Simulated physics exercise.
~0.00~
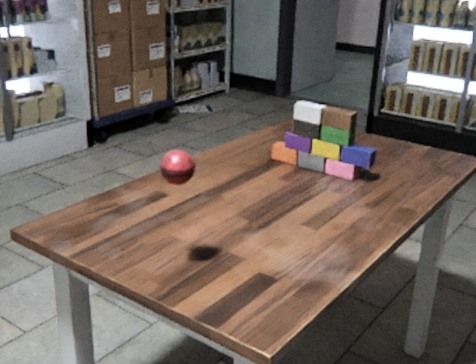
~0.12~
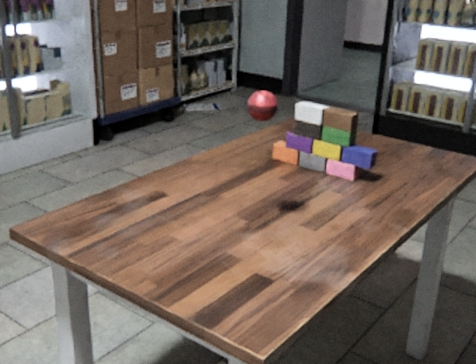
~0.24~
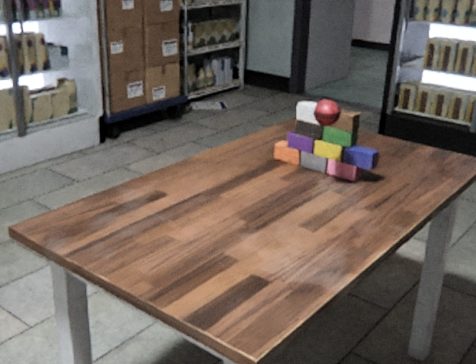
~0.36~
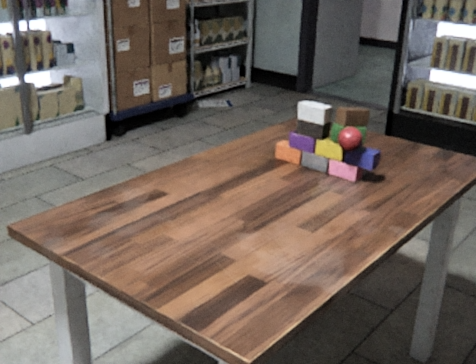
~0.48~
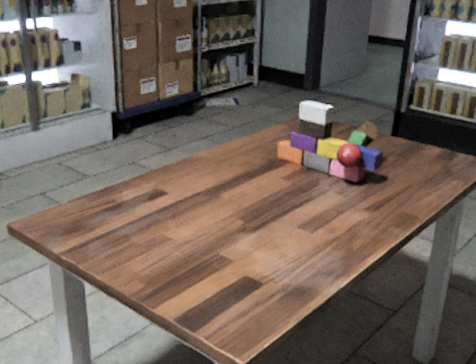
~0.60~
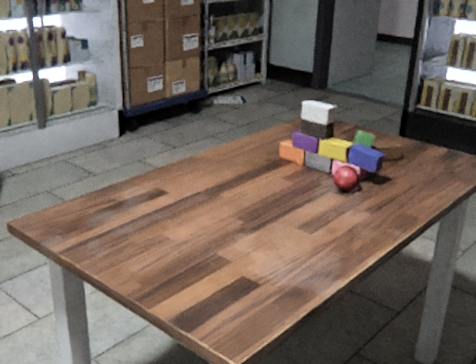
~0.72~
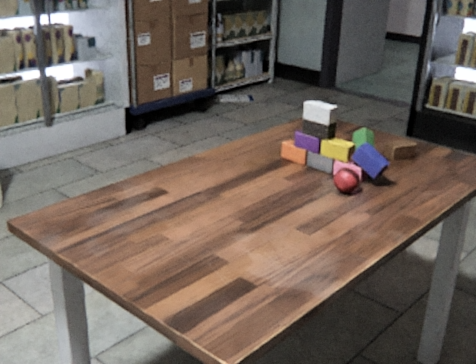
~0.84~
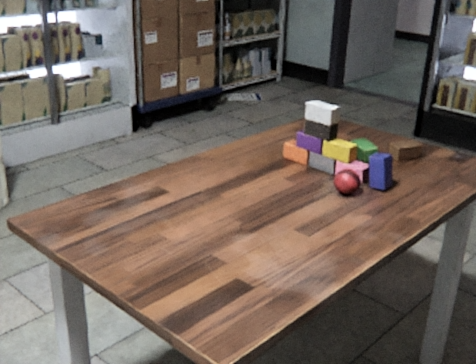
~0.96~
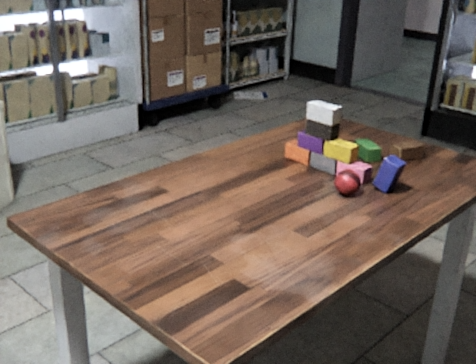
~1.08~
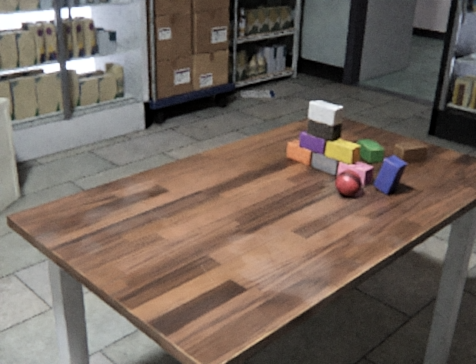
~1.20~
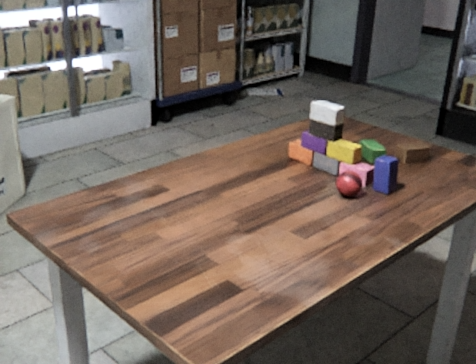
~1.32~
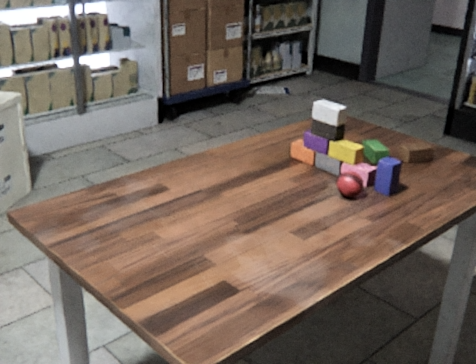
A red ball flies over a wood-topped table toward a small stepped pile of coloured blocks near its far right side, seen from slightly above in a room with stocked shelves and stacked boxes behind. The ball passes beyond the table's back edge in view, then comes in over the top of the pile. It drops down the right side, and the brown and green blocks tip over to the right. The ball settles in front as the blue block rocks and tips. The white block still tops the remaining pile, with the brown block lying farthest right.
